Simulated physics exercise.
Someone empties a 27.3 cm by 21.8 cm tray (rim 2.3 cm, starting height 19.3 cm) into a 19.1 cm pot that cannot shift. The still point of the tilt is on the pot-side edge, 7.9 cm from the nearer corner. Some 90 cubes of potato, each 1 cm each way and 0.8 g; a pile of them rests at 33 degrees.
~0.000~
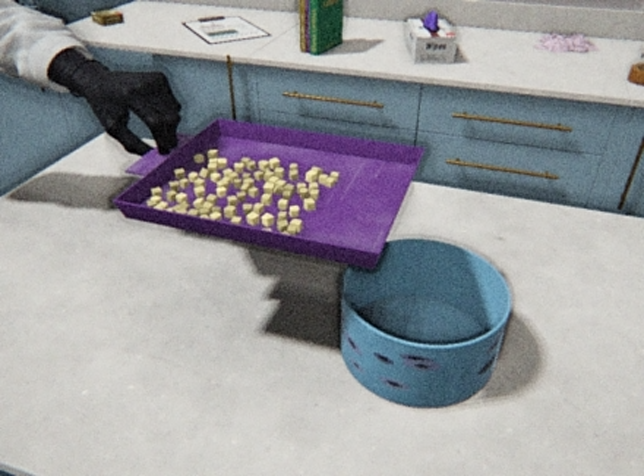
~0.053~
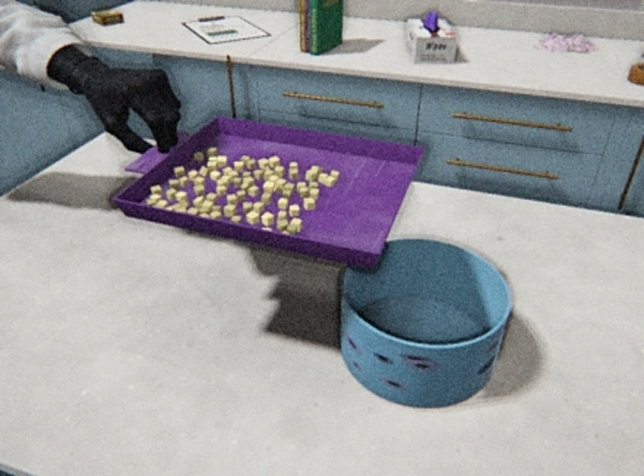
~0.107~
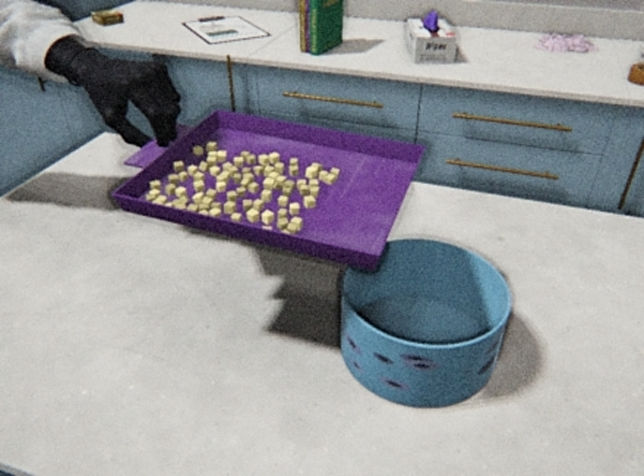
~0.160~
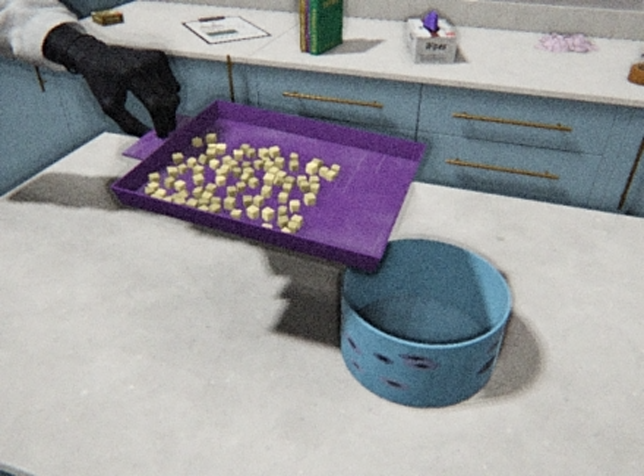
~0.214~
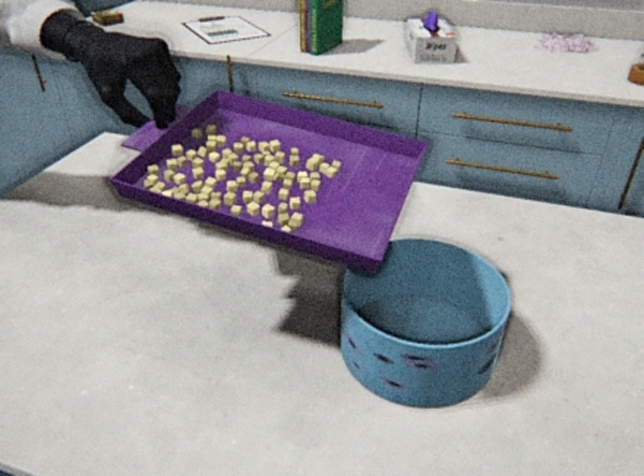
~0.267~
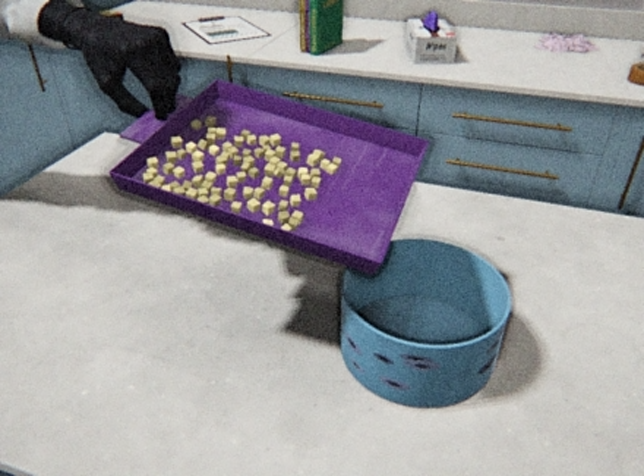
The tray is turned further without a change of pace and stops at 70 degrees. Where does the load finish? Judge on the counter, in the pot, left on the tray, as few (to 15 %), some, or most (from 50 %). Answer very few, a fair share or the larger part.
Counter a fair share, pot very few, tray the larger part.
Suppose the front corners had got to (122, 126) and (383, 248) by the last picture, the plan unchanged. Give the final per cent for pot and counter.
Pot 45, counter 20.
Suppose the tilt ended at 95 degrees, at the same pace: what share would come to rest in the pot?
In that case some 25 per cent.
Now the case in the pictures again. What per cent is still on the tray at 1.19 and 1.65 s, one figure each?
About 80, 70.
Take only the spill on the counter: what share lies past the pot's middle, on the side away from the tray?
Some 70 per cent.
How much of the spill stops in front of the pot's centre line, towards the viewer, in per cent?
About 100 per cent.
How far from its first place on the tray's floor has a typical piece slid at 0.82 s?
About 3 cm.
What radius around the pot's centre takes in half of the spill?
About 28 cm.
After 0.82 s, tilt 39 degrees; the tray holds 100 %, the pot 0 %.
After 1.19 s, tilt 57 degrees; the tray holds 80 %, the pot 0 %.
After 1.65 s, tilt 70 degrees; the tray holds 70 %, the pot 5 %.
By 3.0 s all is still; counter 25 %, pot 5 %, tray 65 %.
